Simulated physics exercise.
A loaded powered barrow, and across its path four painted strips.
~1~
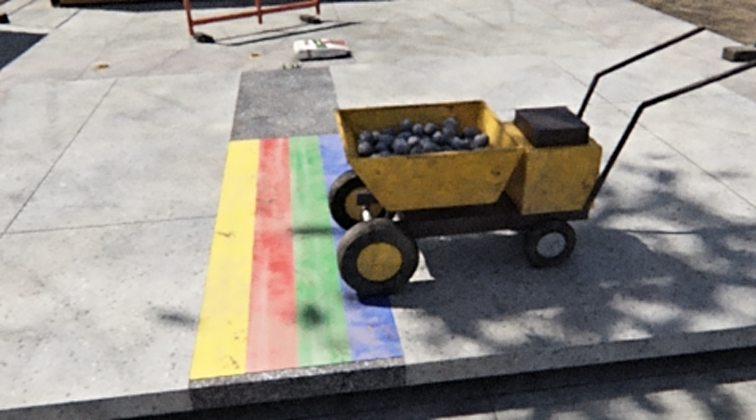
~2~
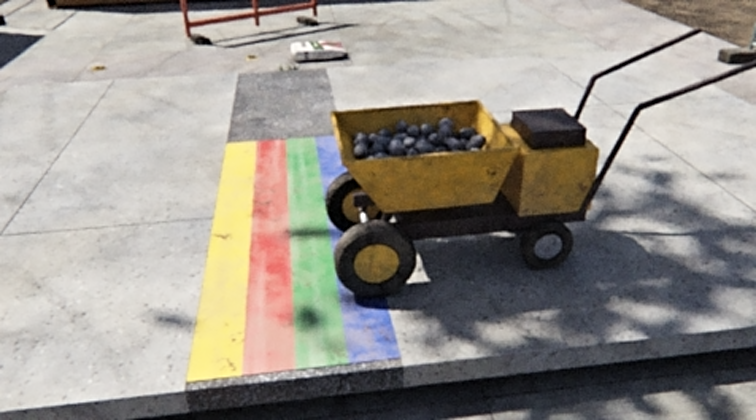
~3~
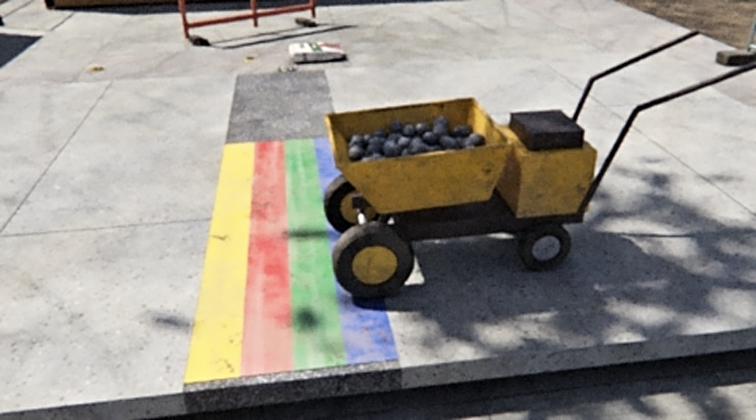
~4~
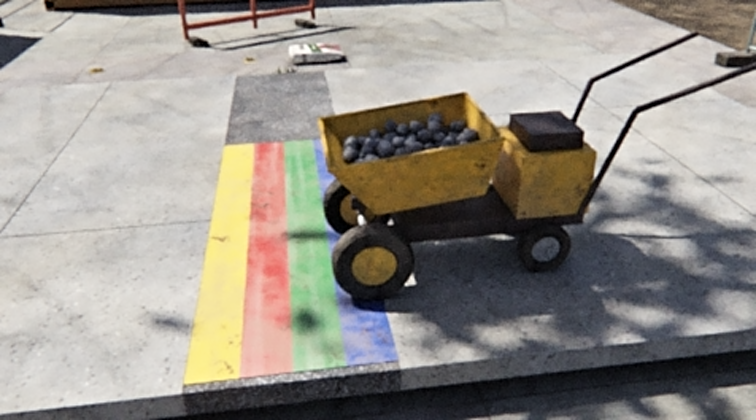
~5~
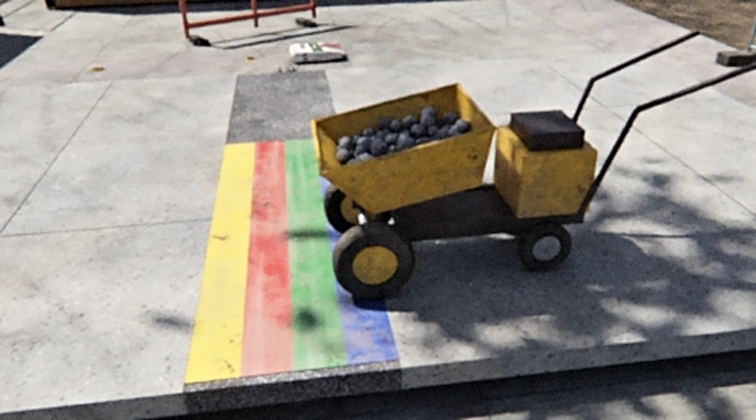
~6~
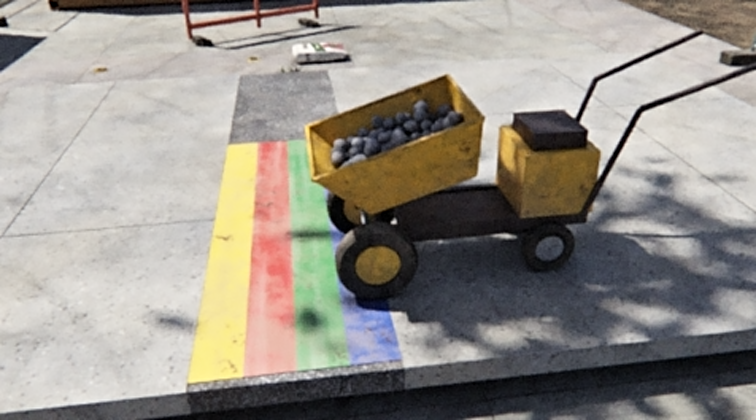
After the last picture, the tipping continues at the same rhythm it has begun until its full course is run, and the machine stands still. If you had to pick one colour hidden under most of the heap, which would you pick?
I would pick yellow.
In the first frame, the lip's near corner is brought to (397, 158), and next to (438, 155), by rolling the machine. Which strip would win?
The first case gives red, the second gives green.
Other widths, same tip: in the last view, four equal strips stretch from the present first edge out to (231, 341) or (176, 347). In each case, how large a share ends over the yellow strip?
40 and 40 percent, roughly.
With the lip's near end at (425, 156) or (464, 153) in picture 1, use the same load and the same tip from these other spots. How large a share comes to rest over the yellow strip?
10 and 0 percent, in that order.
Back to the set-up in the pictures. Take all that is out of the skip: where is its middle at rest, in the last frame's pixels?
Near (234, 267), more or less.
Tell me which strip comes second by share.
That would be the strip in red.
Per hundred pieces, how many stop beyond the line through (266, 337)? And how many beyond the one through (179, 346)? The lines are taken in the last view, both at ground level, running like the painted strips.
Estimate: 80 %, then 10 %.
Soon after the last picture, skip tipped steeply; all in the skip.
A little later, skip tipped steeply; nearly all in the skip; a stray few over the red strip; a small part over the yellow strip.
Later still, skip tipped right over; about a quarter in the skip; about a quarter over the red strip; about a third over the yellow strip; about a quarter off the paint.
By the end, skip tipped right over; a small part in the skip; none over the blue strip; none over the green strip; about a quarter over the red strip; about half over the yellow strip; about a quarter off the paint.
